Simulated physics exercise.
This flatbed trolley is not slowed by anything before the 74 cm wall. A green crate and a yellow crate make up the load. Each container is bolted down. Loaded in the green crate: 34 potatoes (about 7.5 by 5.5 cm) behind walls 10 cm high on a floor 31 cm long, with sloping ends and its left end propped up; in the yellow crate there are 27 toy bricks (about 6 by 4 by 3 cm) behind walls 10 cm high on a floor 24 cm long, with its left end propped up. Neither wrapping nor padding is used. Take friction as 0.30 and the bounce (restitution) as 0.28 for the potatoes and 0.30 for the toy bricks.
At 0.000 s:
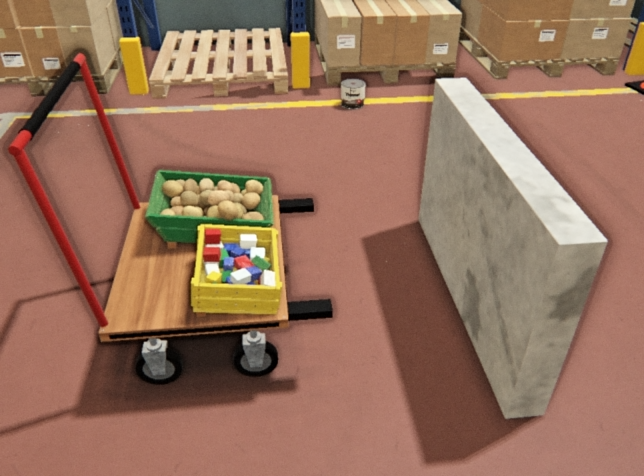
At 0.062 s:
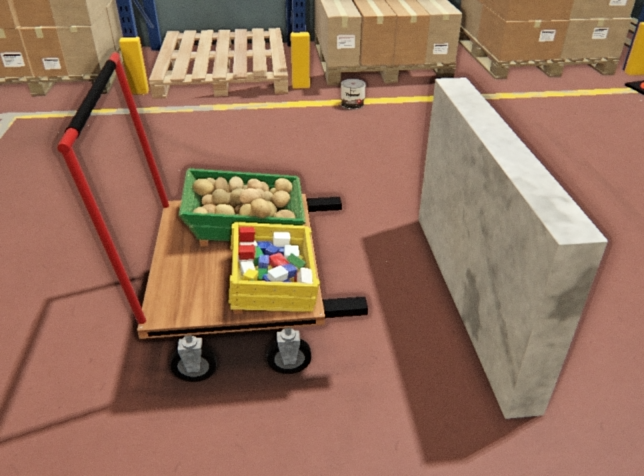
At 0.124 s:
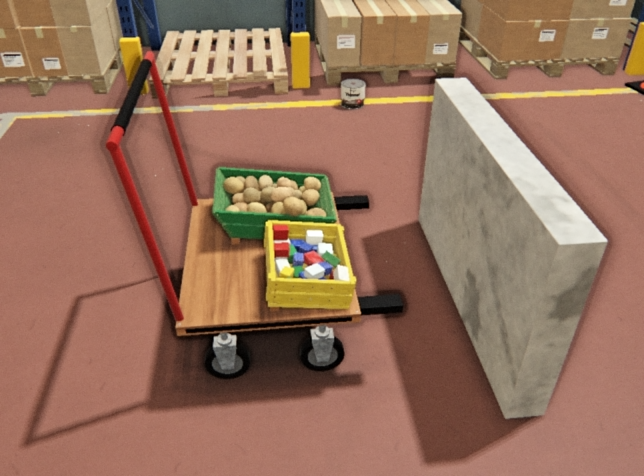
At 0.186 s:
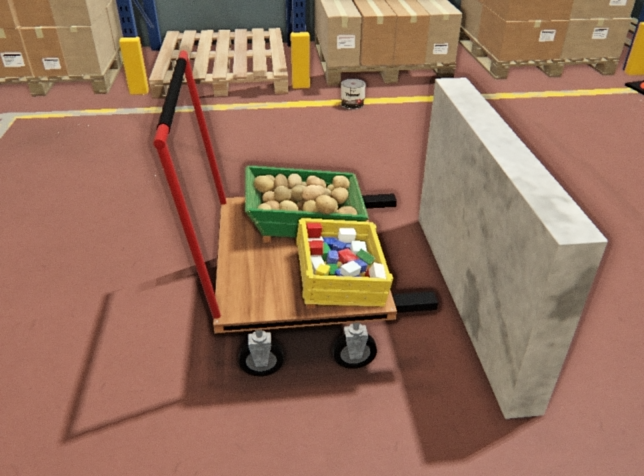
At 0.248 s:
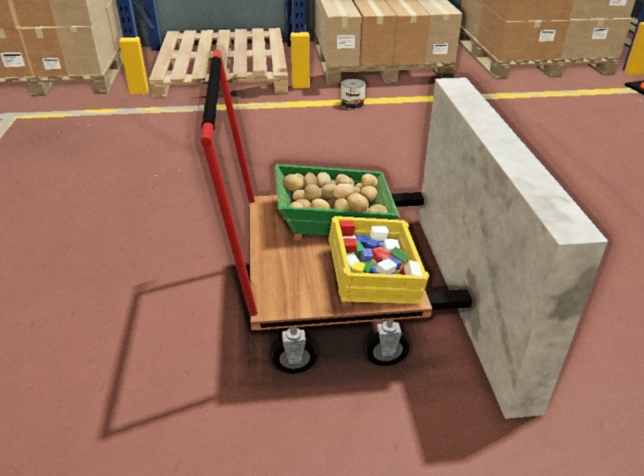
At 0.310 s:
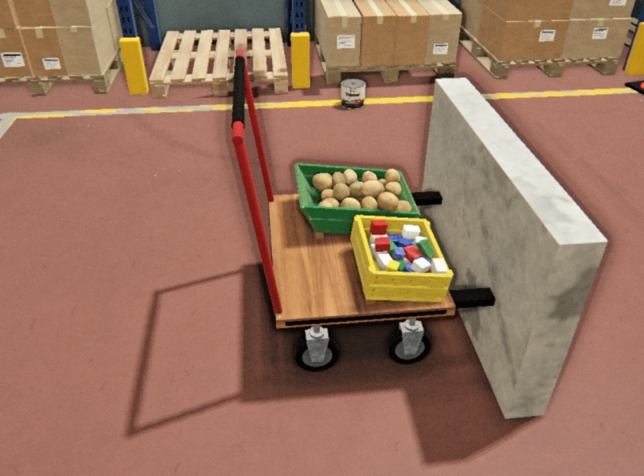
The video shows a flatbed trolley with a red handle, carrying a green crate of potatoes and a yellow crate of colourful toy bricks, rolling to the right across a warehouse floor until its black front bumpers meet an upright grey slab.
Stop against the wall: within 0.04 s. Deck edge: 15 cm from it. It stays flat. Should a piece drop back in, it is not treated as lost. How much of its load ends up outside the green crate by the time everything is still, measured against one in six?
More than one in six of its load.
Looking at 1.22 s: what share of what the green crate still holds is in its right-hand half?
I'd put it at around 80 percent.
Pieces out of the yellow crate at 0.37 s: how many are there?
Yellow crate - close to 0.
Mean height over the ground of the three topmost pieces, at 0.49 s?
Close to 52 cm up.
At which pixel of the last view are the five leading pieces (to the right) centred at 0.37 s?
They'd be centred about (416, 207) in the last picture.
After 0.37 s, 1 of 34 out of the green crate and 0 of 27 out of the yellow crate.
After 0.49 s, 6 of 34 out of the green crate and 1 of 27 out of the yellow crate.
After 0.72 s, 9 of 34 out of the green crate and 1 of 27 out of the yellow crate.
When it is over (at 1.22 s), 10 of 34 out of the green crate and 1 of 27 out of the yellow crate. Asked share, 10 of 34, 29 per cent.
